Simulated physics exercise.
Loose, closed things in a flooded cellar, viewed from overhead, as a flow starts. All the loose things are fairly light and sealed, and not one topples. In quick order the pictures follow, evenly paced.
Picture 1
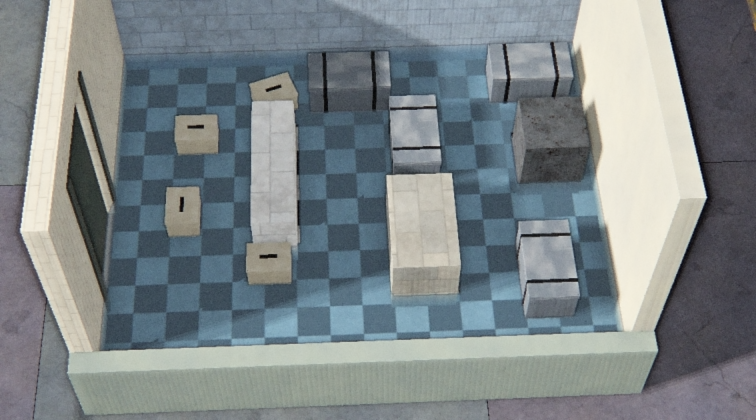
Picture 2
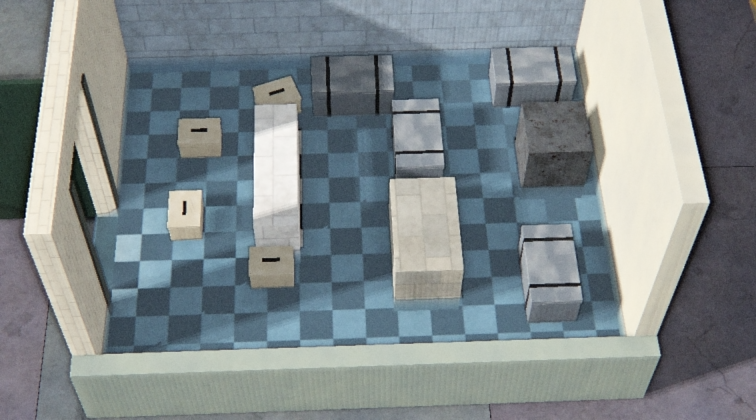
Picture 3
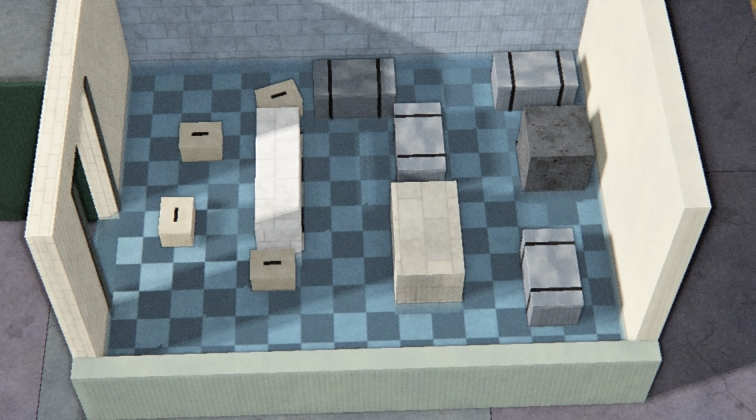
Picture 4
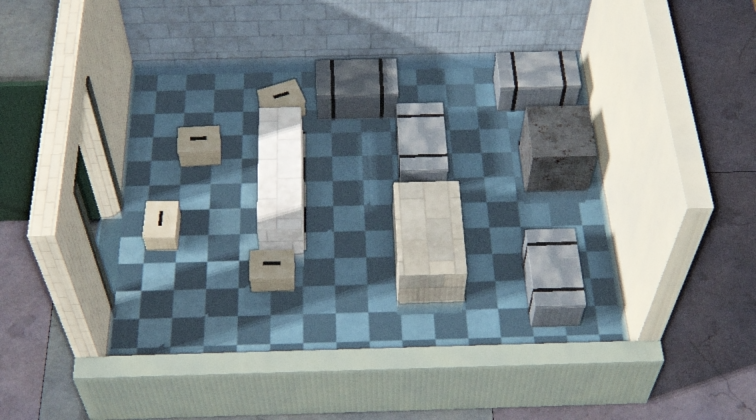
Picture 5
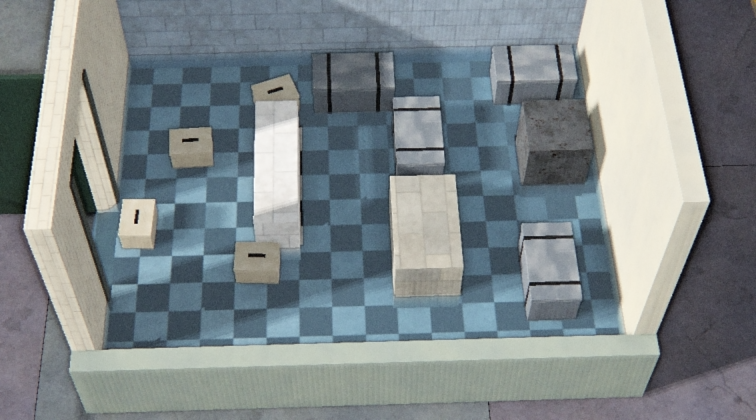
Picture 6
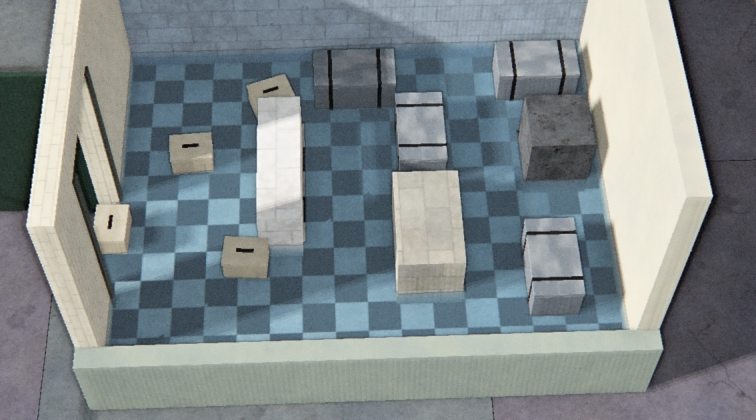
In a walled room with a blue checkered floor, a small tan box on the left slid gradually toward the left wall, then the one by the long white block's near end shifted slightly left too.
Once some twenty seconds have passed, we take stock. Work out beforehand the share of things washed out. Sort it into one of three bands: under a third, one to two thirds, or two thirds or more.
It falls in the middle band, one to two thirds.
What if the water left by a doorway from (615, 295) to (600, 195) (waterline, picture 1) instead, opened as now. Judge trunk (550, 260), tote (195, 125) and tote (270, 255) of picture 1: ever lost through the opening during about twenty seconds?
Item one: Leaves; item two: Remains; item three: Leaves.
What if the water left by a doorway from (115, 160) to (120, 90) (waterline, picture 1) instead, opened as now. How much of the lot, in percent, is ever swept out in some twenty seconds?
Around 60 in a hundred.
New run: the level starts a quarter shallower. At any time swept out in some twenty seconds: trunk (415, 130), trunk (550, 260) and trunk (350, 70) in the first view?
First never leaves, then never leaves, then flushed away.
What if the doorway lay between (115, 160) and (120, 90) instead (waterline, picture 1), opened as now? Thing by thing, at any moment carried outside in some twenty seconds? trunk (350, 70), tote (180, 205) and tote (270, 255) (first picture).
Answer, item by item: Lost, lost, lost.
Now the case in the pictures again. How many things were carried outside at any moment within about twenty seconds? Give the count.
The figure is 5.
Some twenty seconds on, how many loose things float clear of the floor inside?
It adds up to 3.
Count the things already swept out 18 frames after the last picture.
The answer here is 3.
A moment on, 1 of 8 are out; 7 afloat.
Next, 3 of 8 are out; 5 afloat.
Later, 5 of 8 are out; 3 afloat.
In the end, 5 of 8 are out; 3 afloat.
